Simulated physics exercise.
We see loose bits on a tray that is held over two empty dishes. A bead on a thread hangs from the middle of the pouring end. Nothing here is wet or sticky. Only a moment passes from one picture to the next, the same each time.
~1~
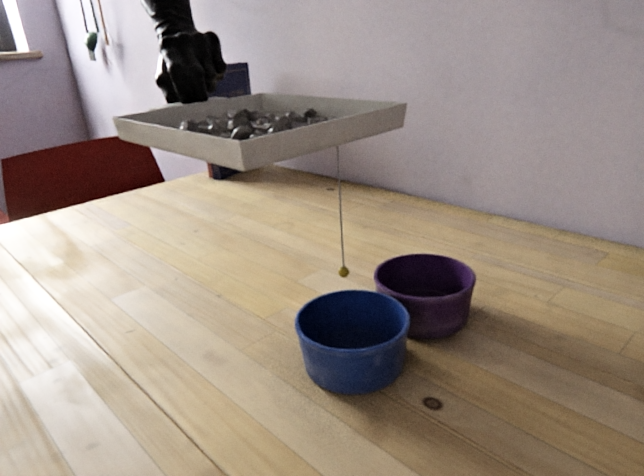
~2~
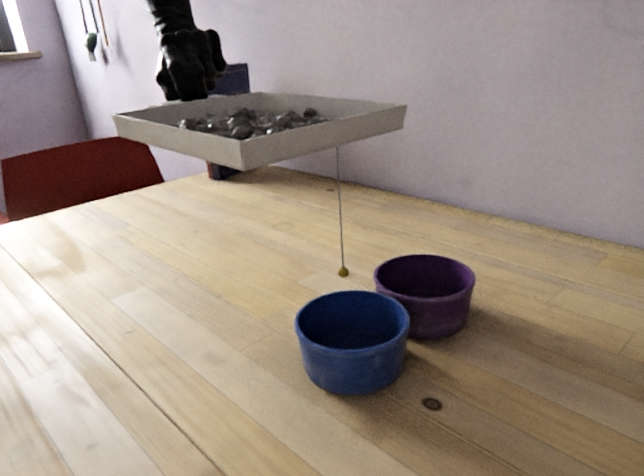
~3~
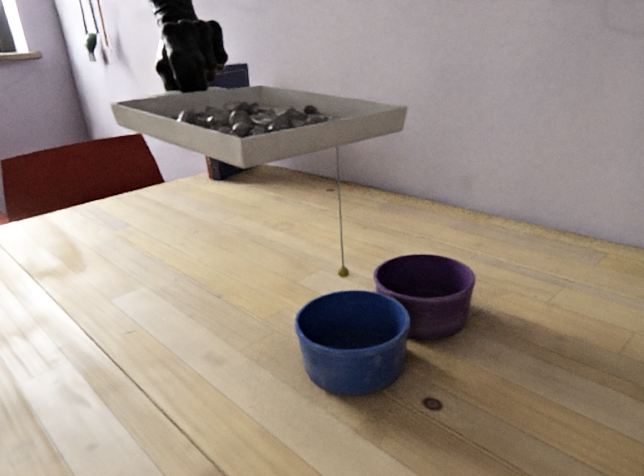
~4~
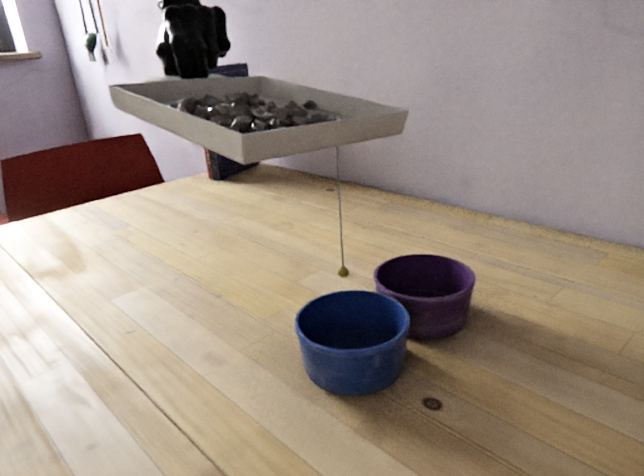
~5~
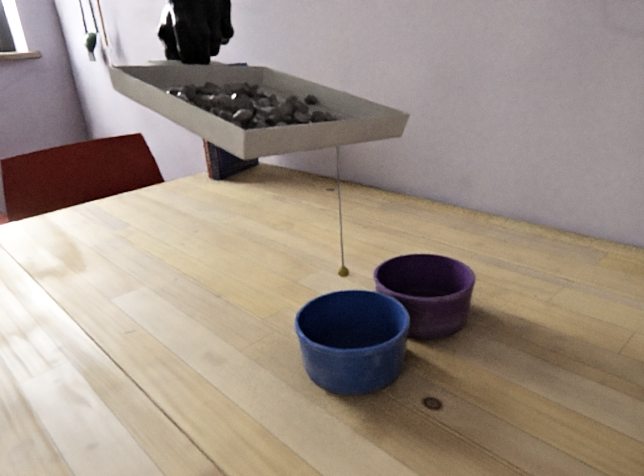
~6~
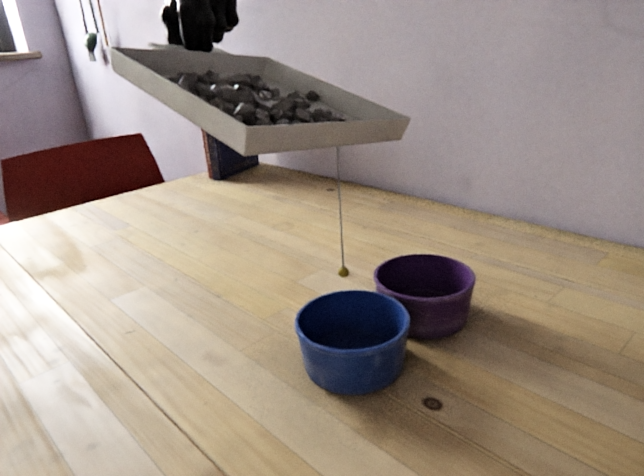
On a wooden table, a black-gloved hand raising the far left side of a gravel tray above blue and purple bowls.
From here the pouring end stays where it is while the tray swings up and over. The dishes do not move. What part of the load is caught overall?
They take over half between them.
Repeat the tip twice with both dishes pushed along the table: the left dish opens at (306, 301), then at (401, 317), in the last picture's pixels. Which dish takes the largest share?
In turn: The right-hand dish; the dish on the right.
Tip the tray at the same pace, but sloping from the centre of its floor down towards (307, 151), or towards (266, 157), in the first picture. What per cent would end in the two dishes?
Near 50 % and 20 %.
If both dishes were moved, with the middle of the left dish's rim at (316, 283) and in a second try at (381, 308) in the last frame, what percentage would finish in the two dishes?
In turn 30 and 70 in a hundred.
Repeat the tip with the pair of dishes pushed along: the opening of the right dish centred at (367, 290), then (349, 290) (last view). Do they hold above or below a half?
First not half, then below a half.
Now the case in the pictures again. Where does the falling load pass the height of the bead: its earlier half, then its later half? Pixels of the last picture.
Early half (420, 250), late half (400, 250).
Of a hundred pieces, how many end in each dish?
About: Left dish 0, right dish 70 per cent.
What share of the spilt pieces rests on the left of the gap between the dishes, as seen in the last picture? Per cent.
Near 30 %.
Shortly afterwards, tray tipped steeply; the whole lot on the tray.
Next, tray tipped past a quarter turn; near a third on the tray; near a third in the right dish; a little outside both; near a quarter in the air.
Some moments later, tray tipped past a quarter turn; only a few in the left dish; near two thirds in the right dish; near a quarter outside both.
In the end, tray tipped past a quarter turn; only a few in the left dish; near two thirds in the right dish; near a quarter outside both.
